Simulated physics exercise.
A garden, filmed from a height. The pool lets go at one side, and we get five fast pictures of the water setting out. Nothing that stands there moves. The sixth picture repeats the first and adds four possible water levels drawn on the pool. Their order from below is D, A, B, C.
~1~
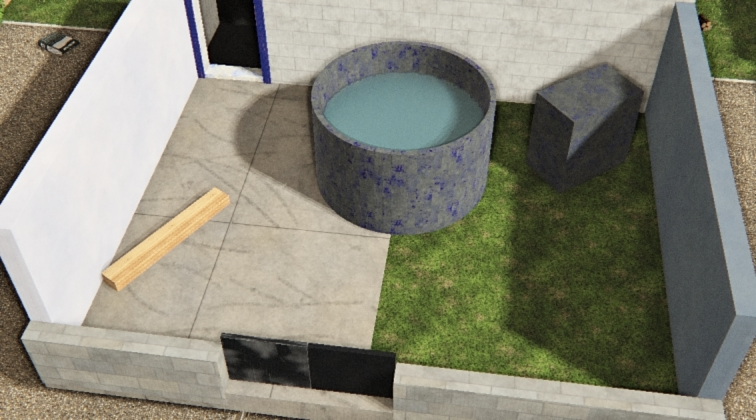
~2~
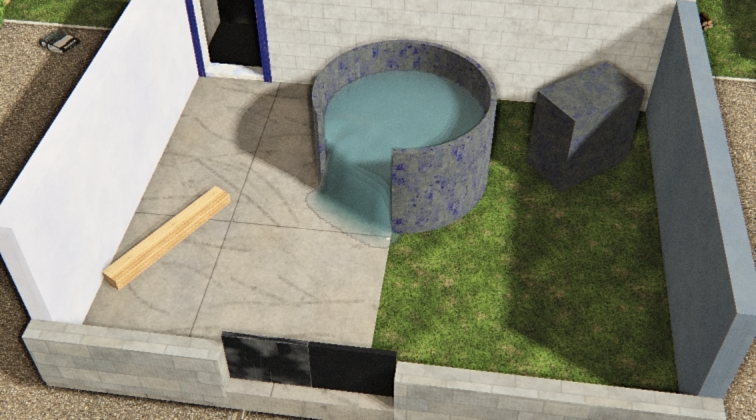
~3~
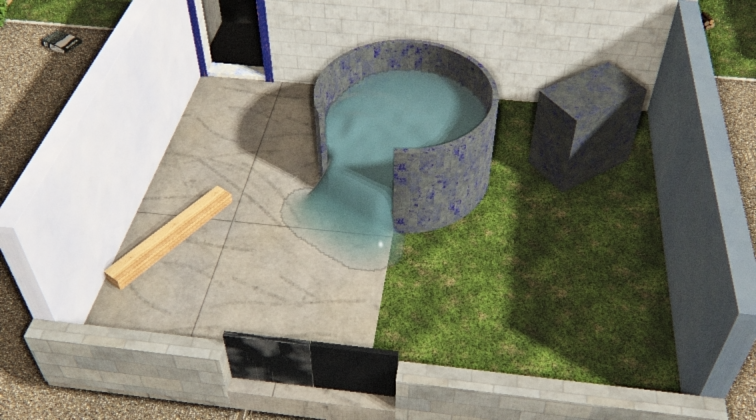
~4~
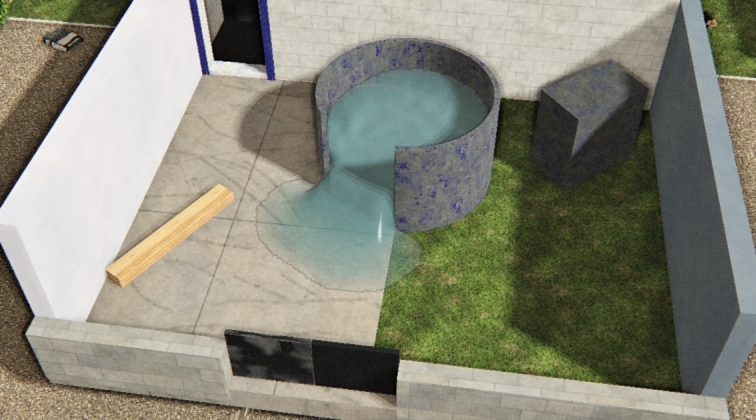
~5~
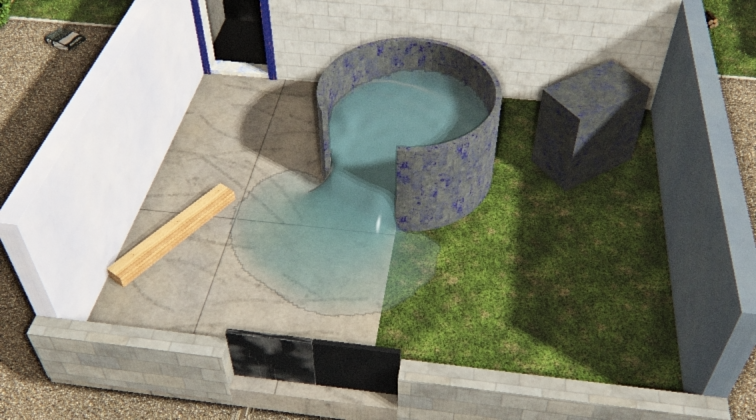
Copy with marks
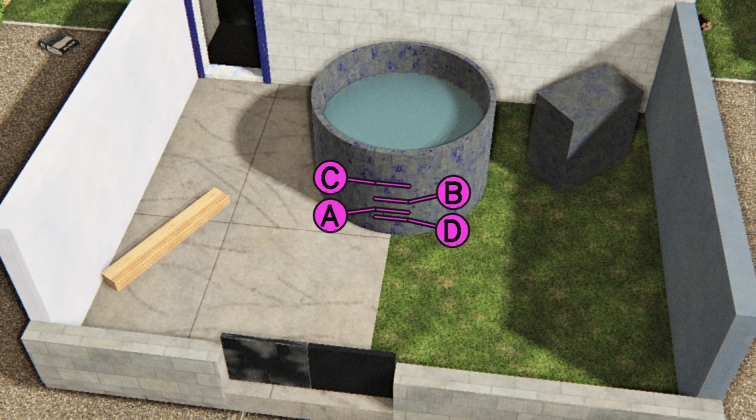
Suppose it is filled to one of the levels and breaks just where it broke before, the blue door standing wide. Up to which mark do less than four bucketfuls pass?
I would pick mark B.
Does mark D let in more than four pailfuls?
No, that is safe.
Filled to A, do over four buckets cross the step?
No, not at all.
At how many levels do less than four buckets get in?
Three of the four.
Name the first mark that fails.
That would be C.
In magenta, A at (391, 210); B at (391, 200); C at (392, 184); D at (391, 218); from the bottom up D, A, B, C.
With A, nothing gets over.
With B, a bucket or two gets in.
With C, about 12 bucketfuls get in.
With D, nothing gets over.
